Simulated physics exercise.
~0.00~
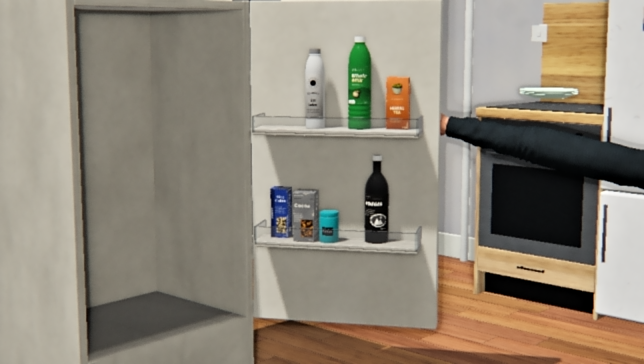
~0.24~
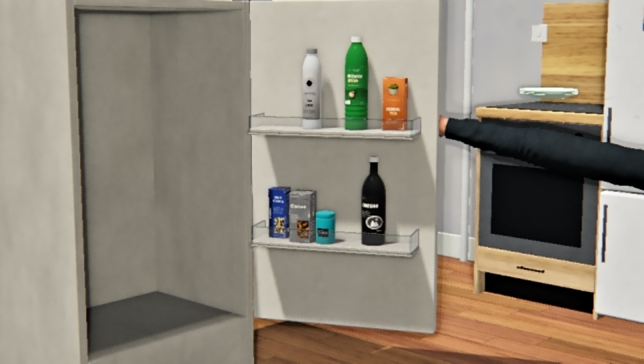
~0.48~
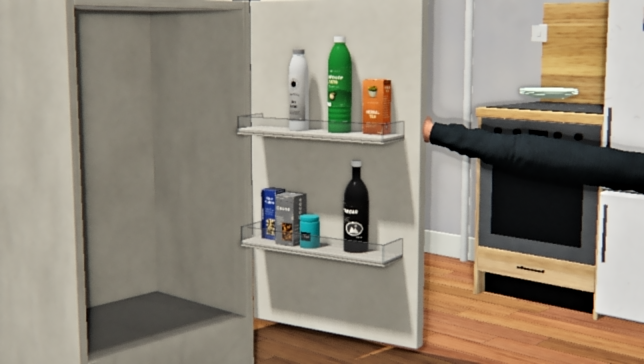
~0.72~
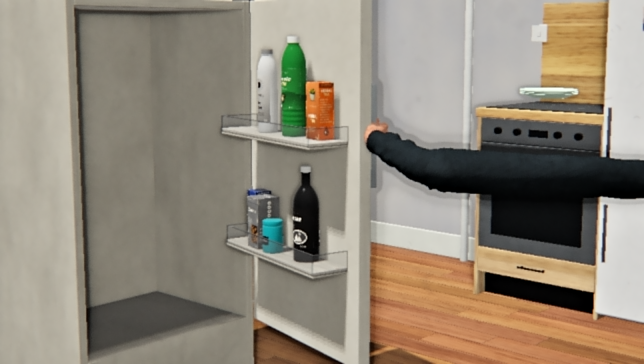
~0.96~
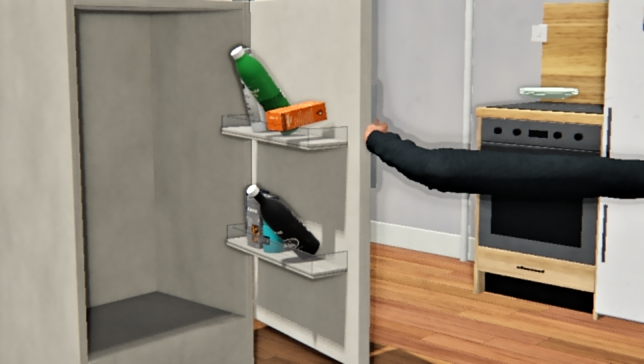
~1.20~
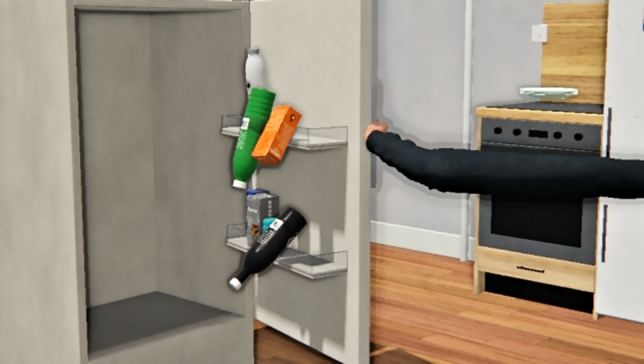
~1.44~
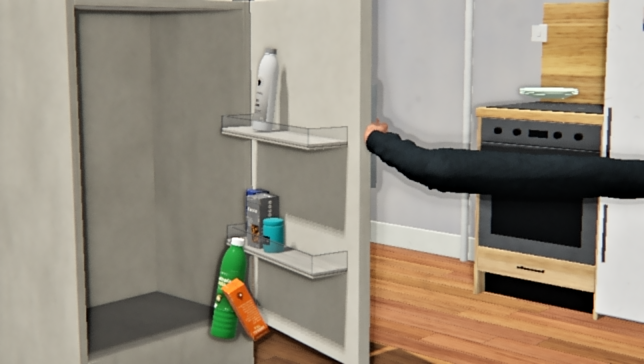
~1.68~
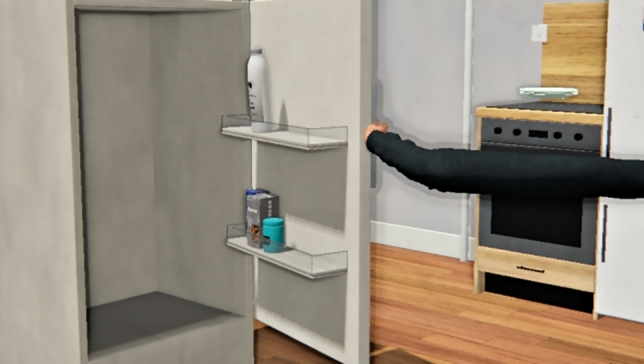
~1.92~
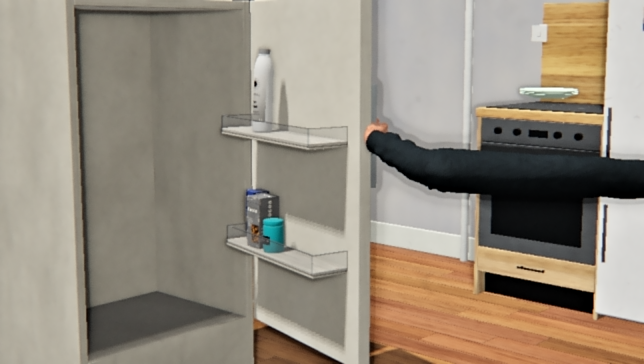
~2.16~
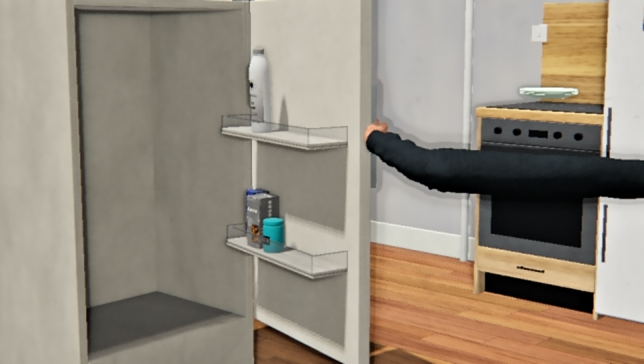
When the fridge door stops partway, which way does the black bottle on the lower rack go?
The black bottle goes to the left, towards the inside of the fridge, as it tips and falls off the rack.
